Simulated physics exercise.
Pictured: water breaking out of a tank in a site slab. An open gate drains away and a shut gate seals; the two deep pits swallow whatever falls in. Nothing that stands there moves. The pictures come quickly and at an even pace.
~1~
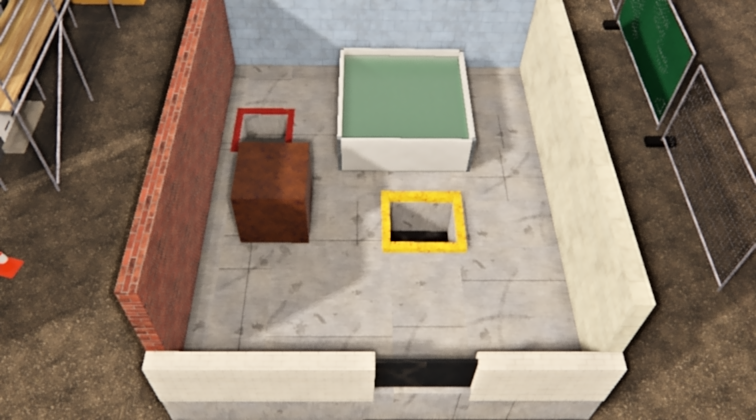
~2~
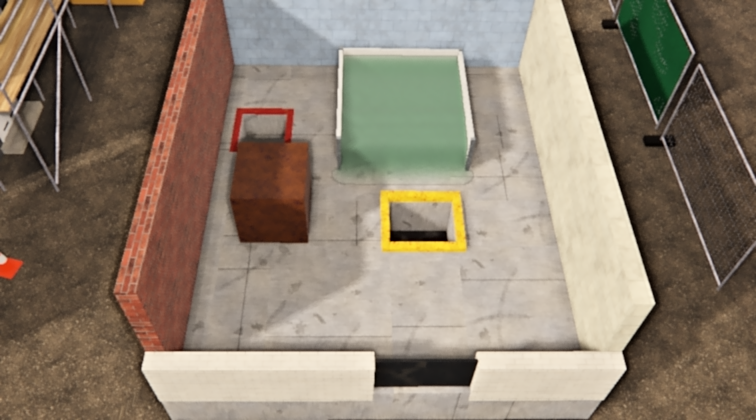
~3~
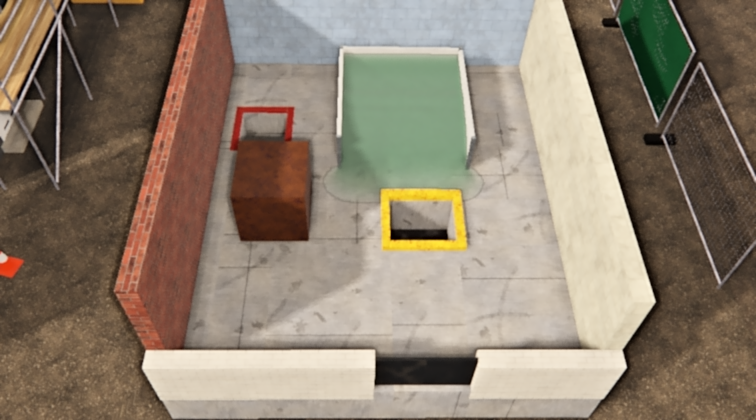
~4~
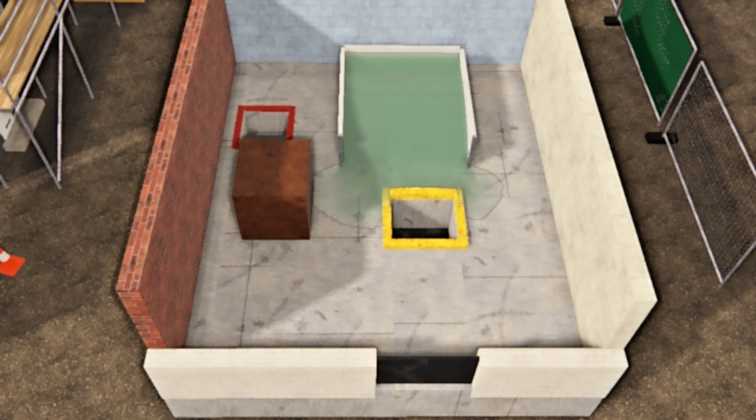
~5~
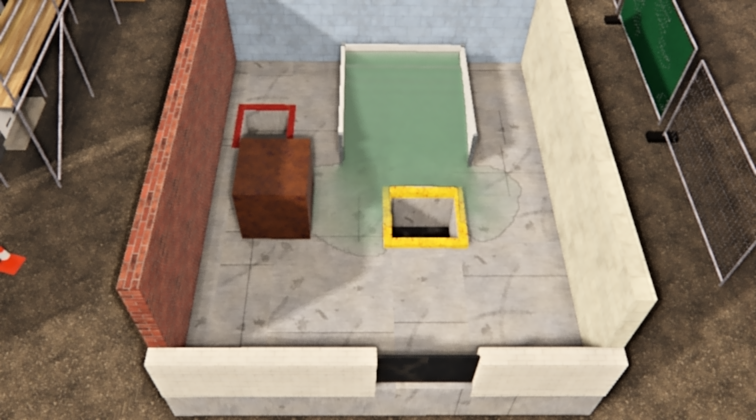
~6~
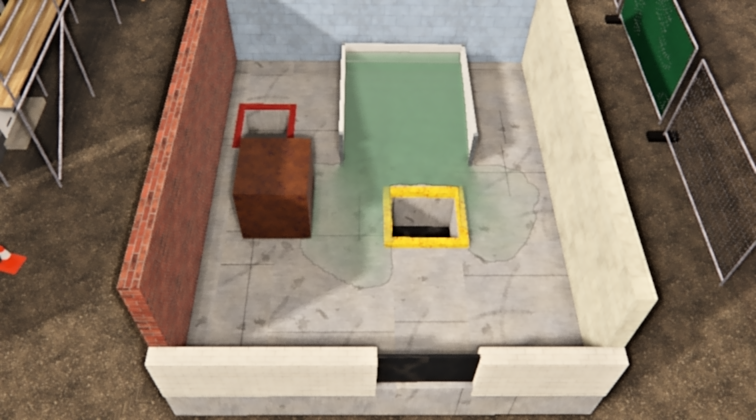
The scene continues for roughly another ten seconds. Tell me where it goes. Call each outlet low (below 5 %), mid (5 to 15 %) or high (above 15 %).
Outlets - gate: Low; red pit: Mid; yellow pit: High.
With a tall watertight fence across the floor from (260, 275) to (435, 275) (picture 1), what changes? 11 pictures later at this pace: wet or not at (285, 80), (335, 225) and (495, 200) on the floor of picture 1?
First spared, second submerged, third submerged.
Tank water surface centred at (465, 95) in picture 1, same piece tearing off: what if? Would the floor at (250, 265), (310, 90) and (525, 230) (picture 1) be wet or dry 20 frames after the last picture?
Checking the three spots, I get high and dry, high and dry, swamped.
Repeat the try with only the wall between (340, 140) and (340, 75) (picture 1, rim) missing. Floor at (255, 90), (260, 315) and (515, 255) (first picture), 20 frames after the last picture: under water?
Point 1: Inundated; point 2: Inundated; point 3: Unwetted.
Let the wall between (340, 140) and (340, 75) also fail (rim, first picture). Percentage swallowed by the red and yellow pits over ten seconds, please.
Estimates in per cent: Red 60, yellow 0.
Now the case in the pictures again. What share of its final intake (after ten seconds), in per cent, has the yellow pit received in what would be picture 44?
Roughly 100 percent.
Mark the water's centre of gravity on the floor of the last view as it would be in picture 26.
I'd place it roughly at (392, 227).
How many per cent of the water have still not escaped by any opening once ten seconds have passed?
Around 64 in a hundred.
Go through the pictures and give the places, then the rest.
Still water in the tank at (404, 95), in the first frame.
Water pours out at (404, 160) and has run to (335, 171), in the second frame.
Water pours out at (404, 160) and has run to (331, 186), in the third frame.
The front is at (314, 196), out from the gap at (406, 159), in the fourth frame.
The front is at (312, 225), out from the gap at (406, 158), in the fifth frame.
The front is at (354, 280), out from the gap at (406, 158), in the sixth frame.
A moment on, water covers 40 % of the floor; the gate 0 %, the red pit 0 %, the yellow pit 13 %.
Next, water covers 50 % of the floor; the gate 0 %, the red pit 0 %, the yellow pit 21 %.
Then, water covers 65 % of the floor; the gate 0 %, the red pit 0 %, the yellow pit 25 %.
Later, water covers 80 % of the floor; the gate 0 %, the red pit 3 %, the yellow pit 27 %.
In the end, water covers 95 % of the floor; the gate 0 %, the red pit 8 %, the yellow pit 27 %.
